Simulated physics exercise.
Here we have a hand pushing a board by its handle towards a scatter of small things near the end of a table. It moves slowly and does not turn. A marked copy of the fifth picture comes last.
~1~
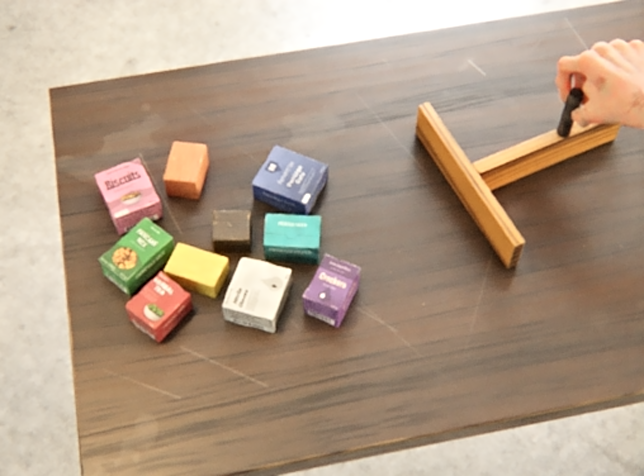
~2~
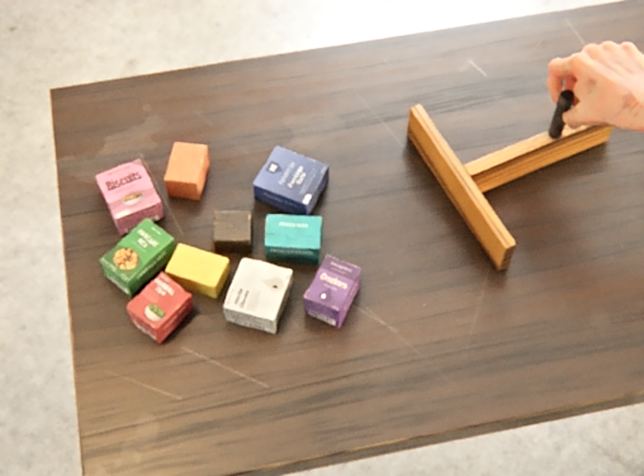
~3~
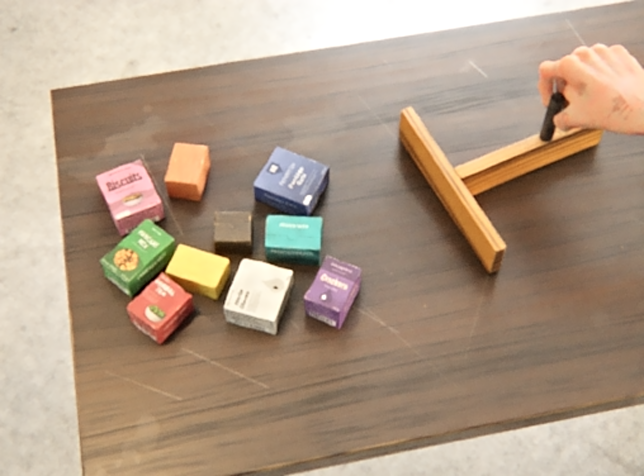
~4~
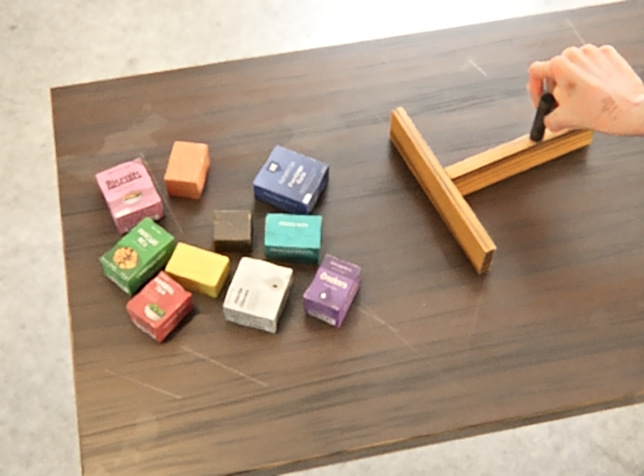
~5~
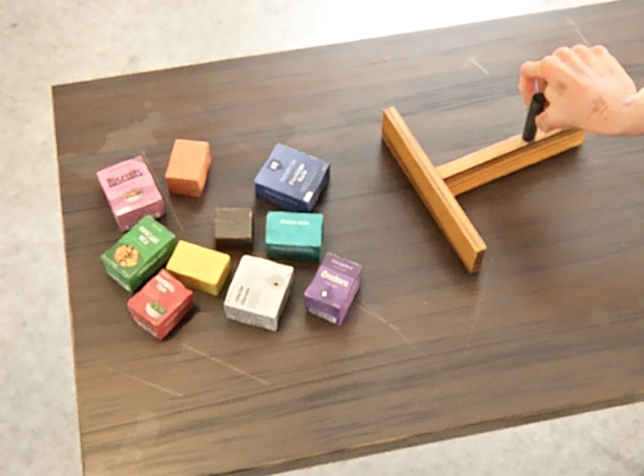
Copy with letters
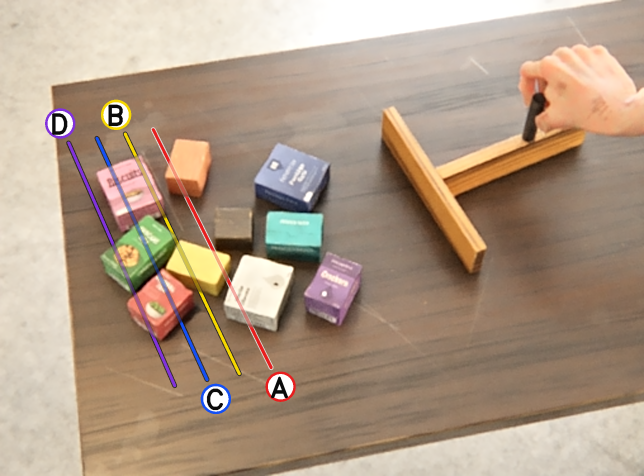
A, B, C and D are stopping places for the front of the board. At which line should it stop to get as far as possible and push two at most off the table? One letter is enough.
As far as mark C.
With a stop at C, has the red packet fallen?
No.
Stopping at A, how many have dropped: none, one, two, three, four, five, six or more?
In all, none.
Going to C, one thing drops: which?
The green packet goes over.
On the marked copy, A at (208, 240); B at (178, 245); C at (148, 251); D at (118, 256).
Taking C. A third of the way, board (331, 193); blue packet (266, 187); pink box (131, 194).
Two thirds of the way, board (228, 210); green packet (119, 253); pink box (112, 192).
When it is over, board (147, 224); green packet over the edge; yellow block (79, 318); one fallen.
As for the rest, A is within the limit but short; B is within the limit but short; D drops four.
